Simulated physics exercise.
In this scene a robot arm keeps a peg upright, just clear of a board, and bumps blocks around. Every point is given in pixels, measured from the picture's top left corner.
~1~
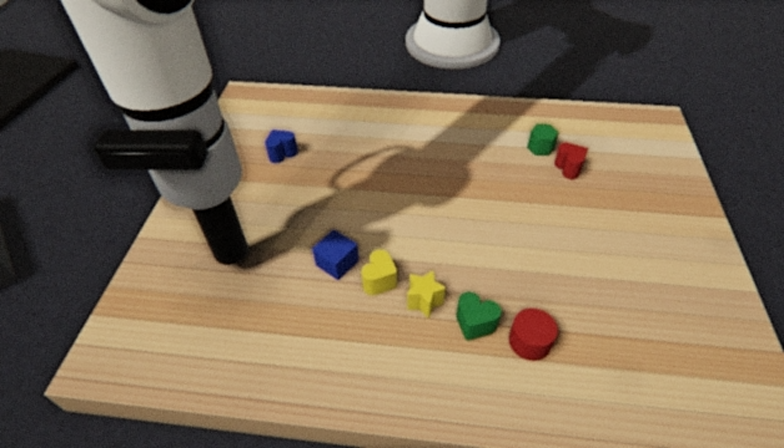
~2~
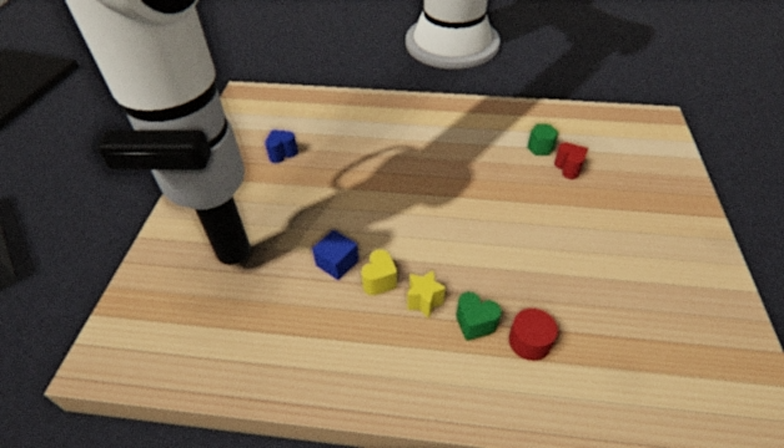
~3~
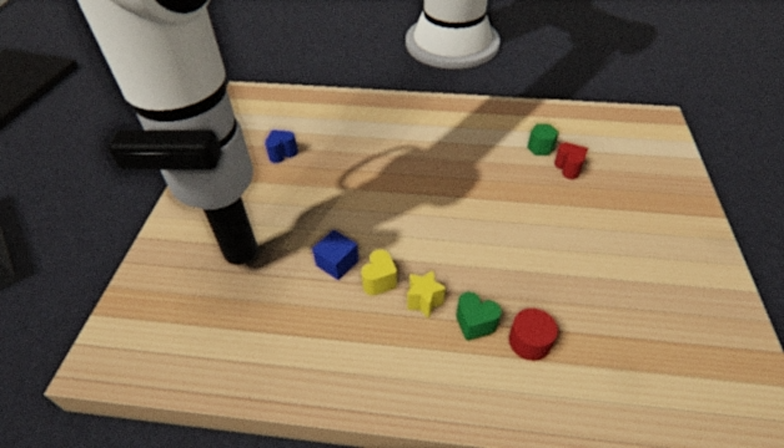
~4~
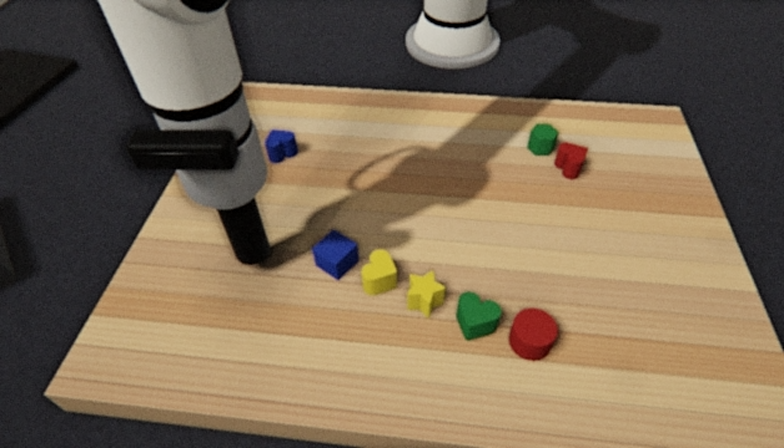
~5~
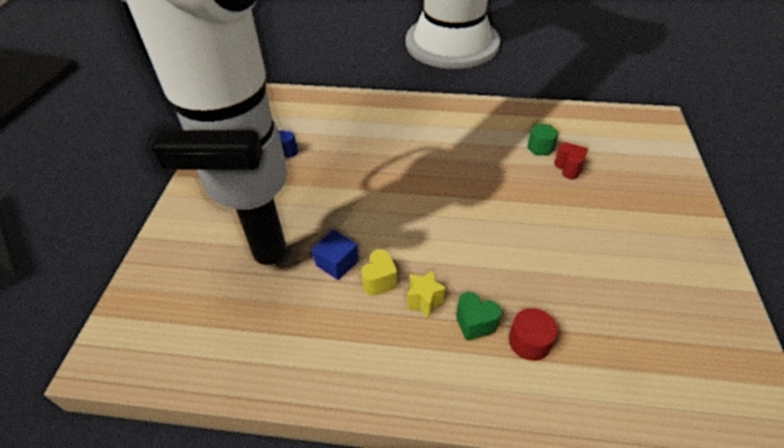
At first, a white robotic arm holds its black peg near the left side of a wooden board, left of a blue block in a row with yellow, green and red ones. The arm barely moves, then slides the peg steadily right, closer to the blue block, while every block stays still.
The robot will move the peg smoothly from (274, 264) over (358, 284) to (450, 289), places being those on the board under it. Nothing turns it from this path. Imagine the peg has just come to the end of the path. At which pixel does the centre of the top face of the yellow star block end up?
At (482, 285).
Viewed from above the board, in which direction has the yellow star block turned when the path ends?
From above, the turn goes clockwise.
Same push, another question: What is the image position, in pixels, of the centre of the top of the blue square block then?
The middle of its upper face will lie at (383, 241).
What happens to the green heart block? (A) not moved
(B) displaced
The one that fits is B, displaced.
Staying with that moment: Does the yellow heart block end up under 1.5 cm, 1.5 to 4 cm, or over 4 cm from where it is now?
The over 4 cm band.
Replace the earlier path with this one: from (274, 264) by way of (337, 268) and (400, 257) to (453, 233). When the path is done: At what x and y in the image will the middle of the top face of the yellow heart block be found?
The middle of the upper face of the yellow heart block will lie at about (419, 266) in the picture.
What follows on the original path. One third of the way, peg at (328, 266); blue square block at (363, 244), turned 35° anticlockwise; yellow heart block at (383, 264), turned 20° clockwise.
Two thirds of the way, peg at (388, 277); blue square block at (383, 241), turned 110° anticlockwise; yellow heart block at (424, 261), turned 15° clockwise; yellow star block at (438, 284), turned 65° clockwise.
At the end, peg at (452, 278); blue square block at (383, 241), turned 110° anticlockwise; yellow heart block at (462, 249), turned 85° anticlockwise; yellow star block at (482, 285), turned 90° clockwise; green heart block at (495, 317), turned 40° clockwise.
